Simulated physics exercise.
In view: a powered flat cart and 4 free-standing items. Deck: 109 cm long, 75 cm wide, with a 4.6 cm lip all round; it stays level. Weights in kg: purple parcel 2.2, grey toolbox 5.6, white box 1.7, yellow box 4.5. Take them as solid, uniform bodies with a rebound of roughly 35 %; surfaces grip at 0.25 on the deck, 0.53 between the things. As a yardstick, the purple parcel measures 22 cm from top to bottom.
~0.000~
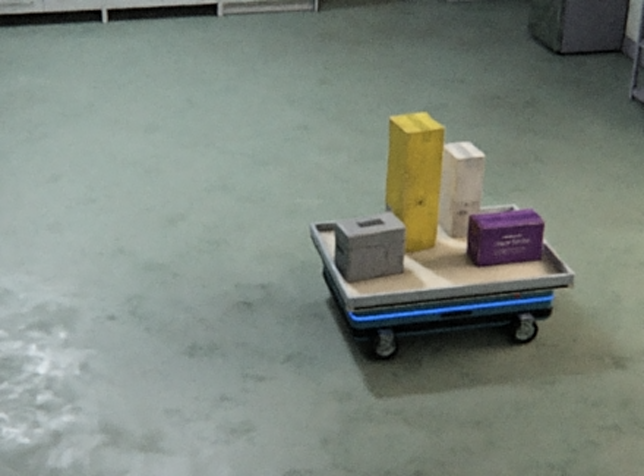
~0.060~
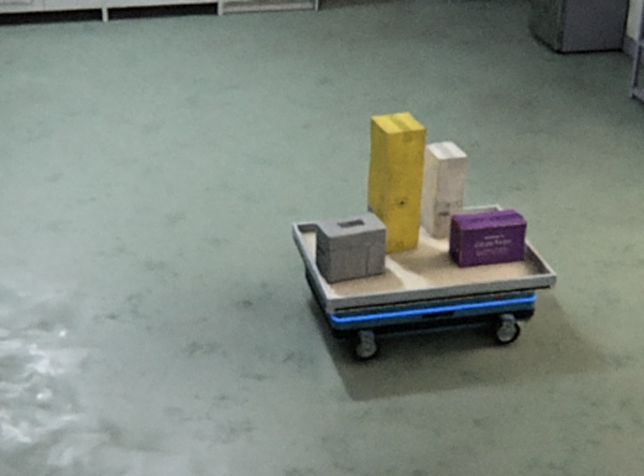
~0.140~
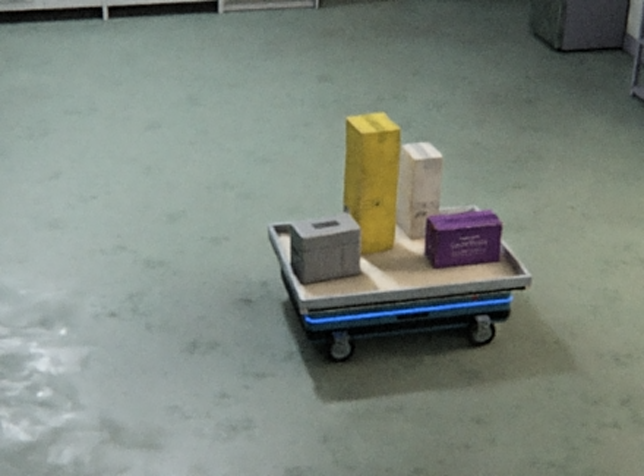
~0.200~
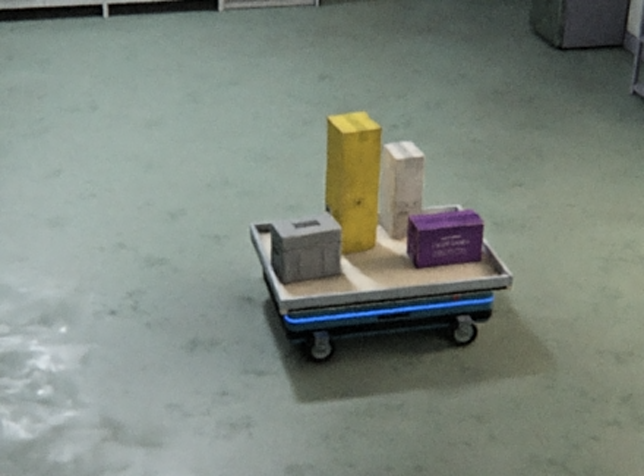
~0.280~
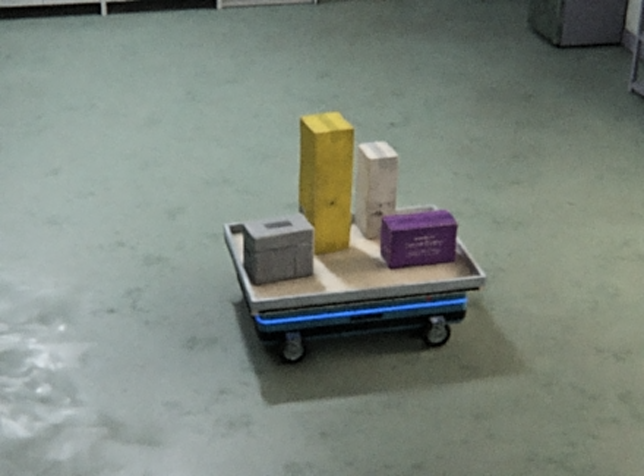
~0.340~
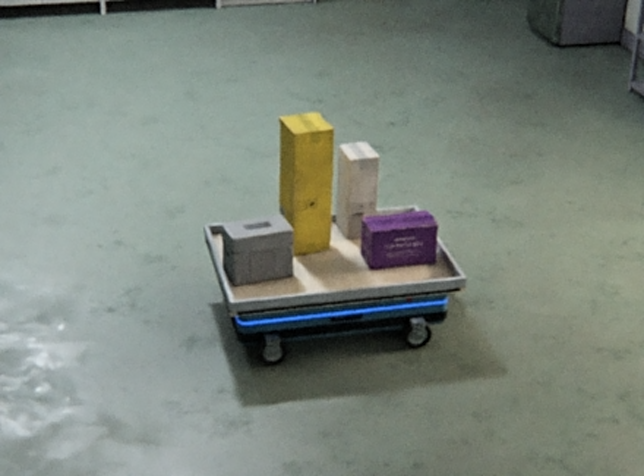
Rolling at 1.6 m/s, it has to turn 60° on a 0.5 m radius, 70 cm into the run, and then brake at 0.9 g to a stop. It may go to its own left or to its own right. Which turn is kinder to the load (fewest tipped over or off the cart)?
Turn right.
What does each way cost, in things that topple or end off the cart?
Turning left 3, turning right 2.
Turning left. At 0.74 s, 118 cm covered, turned 38°; grey toolbox 29° off upright near (139, 276); purple parcel moved 5 cm near (284, 259); yellow box 26° off upright.
After 1.24 s, 167 cm covered, turned 60°, stopped; grey toolbox now off the cart; purple parcel moved 29 cm near (192, 323).
After 1.64 s, 167 cm covered, turned 60°, stopped; purple parcel moved 48 cm near (165, 348).
In the end (2.0 s), off the cart, grey toolbox, white box and yellow box; not toppled but over 10 cm from the start, purple parcel. At the end, from the last picture's camera, purple parcel near (165, 348).
Turning right instead, grey toolbox and yellow box tipped over or off the cart, 2 of 4 in all.
